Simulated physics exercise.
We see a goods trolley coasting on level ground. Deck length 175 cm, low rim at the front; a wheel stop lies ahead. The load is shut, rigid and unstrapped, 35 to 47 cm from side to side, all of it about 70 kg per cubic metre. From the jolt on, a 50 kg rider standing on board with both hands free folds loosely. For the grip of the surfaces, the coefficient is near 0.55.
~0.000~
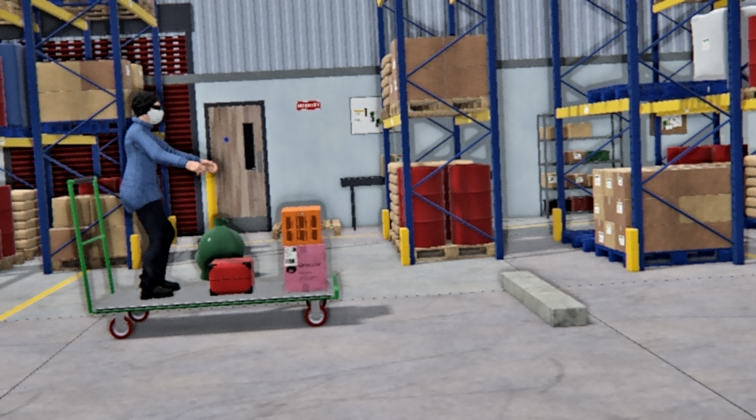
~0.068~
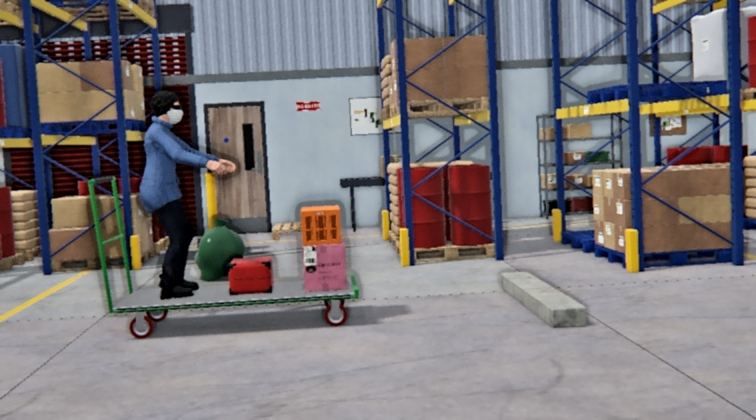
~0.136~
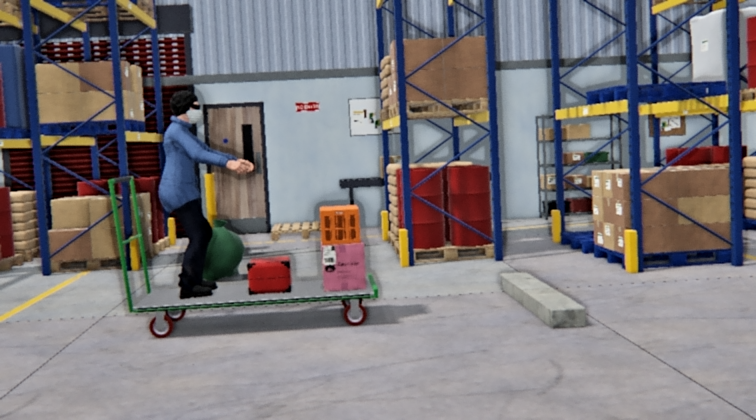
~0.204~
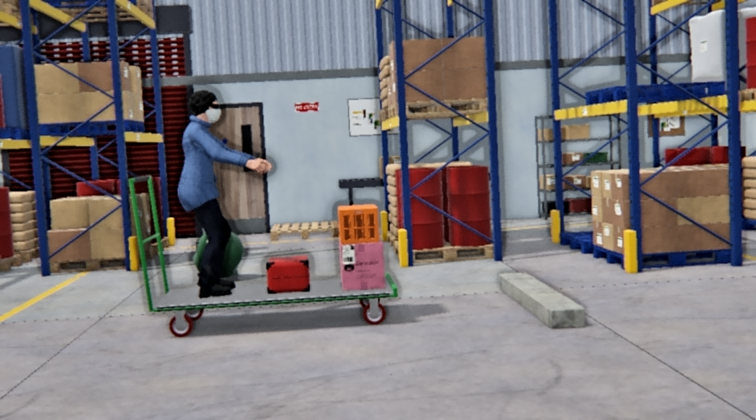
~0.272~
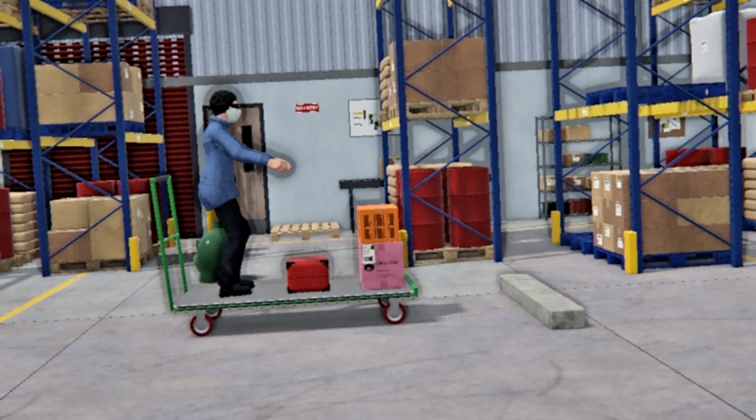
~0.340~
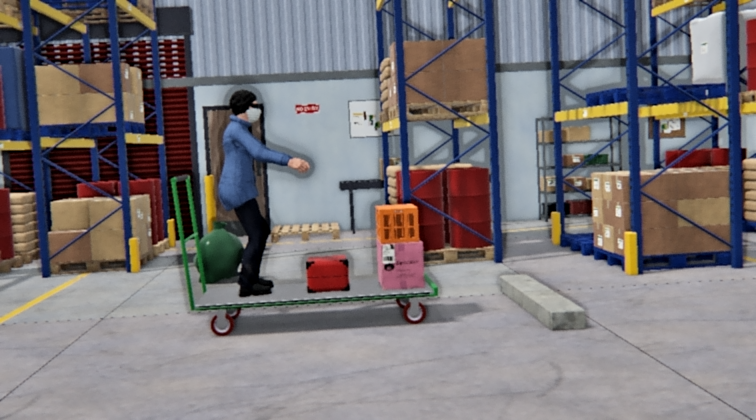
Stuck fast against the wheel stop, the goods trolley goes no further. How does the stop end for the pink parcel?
The pink parcel is no longer aboard afterwards.
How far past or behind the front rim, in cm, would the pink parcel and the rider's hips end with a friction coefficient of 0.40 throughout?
Final: Pink 50 cm past rim; hips 40 cm behind rim.
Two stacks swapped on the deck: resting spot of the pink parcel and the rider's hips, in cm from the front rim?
Pink 50 behind, hips 80 behind.
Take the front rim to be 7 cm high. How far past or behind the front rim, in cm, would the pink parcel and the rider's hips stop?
The pink item would stop 20 cm behind the front rim, and the hips 60 cm behind it.
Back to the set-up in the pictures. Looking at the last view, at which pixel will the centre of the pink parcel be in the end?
Roughly at (562, 271).
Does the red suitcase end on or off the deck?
End result - red: Stays.
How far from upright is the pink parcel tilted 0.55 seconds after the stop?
Roughly 90 degrees.
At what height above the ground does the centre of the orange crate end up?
Its centre ends some 15 cm up.
Impact comes at 0.71 s.
After 0.96 s the pink parcel is 9 cm behind the rim, tilted 30°, near (519, 248) in the last picture's view.
After 1.26 s the pink parcel is 6 cm past the rim, tilted 90°, near (540, 252) in the last picture's view.
After 1.71 s the pink parcel is 25 cm past the rim, tilted 125°, near (563, 272) in the last picture's view.
When all is still (2.0 s), past the rim, pink parcel and orange crate; behind it, red suitcase and the rider's hips.
